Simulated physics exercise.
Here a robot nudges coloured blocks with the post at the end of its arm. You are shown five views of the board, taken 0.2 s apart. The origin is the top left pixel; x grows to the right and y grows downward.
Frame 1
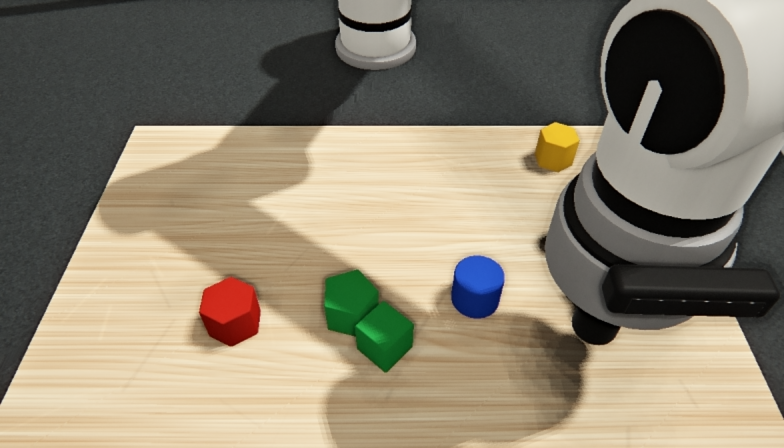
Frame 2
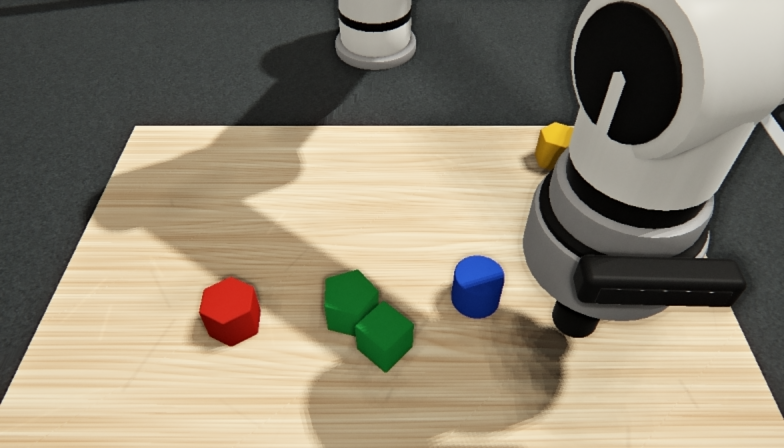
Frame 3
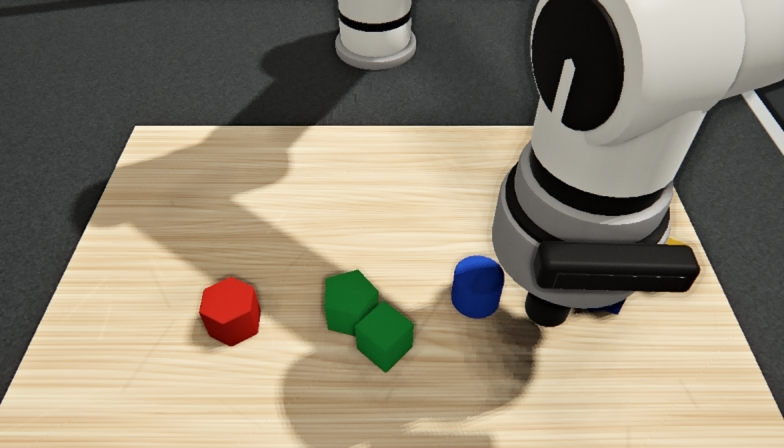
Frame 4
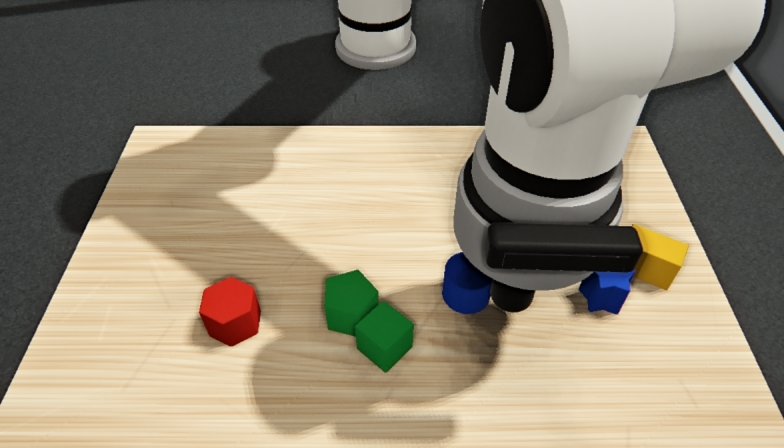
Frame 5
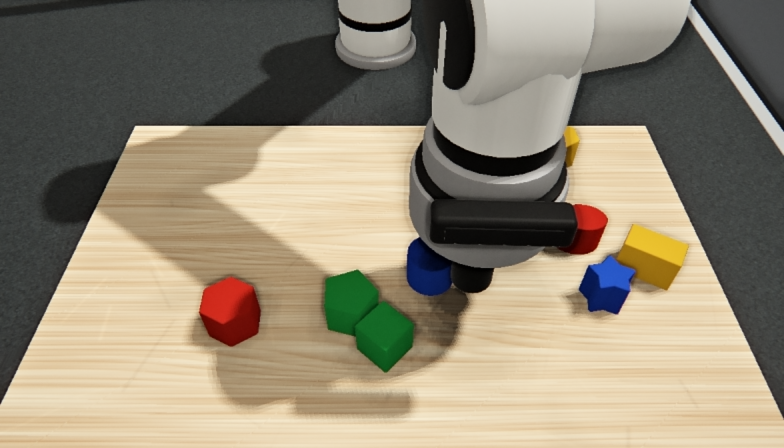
A robot arm moves left across the board and pushes the blue round block left.
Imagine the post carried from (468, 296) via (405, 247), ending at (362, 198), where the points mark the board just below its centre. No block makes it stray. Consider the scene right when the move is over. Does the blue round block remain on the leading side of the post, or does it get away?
It comes off the post's front.
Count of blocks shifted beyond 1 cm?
The number is one.
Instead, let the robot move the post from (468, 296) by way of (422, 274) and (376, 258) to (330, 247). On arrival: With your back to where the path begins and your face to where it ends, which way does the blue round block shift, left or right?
It's set to shift right.
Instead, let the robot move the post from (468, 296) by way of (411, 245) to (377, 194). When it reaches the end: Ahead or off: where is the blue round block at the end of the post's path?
I'm fairly sure the blue round block slides away from the front of the post at some point.
The first path, step by step. One third of the way, post at (425, 244); blue round block at (383, 227).
Two thirds of the way, post at (387, 212); blue round block at (346, 212).
At the end, post at (361, 180); green five-sided block not moved; blue round block at (341, 208).
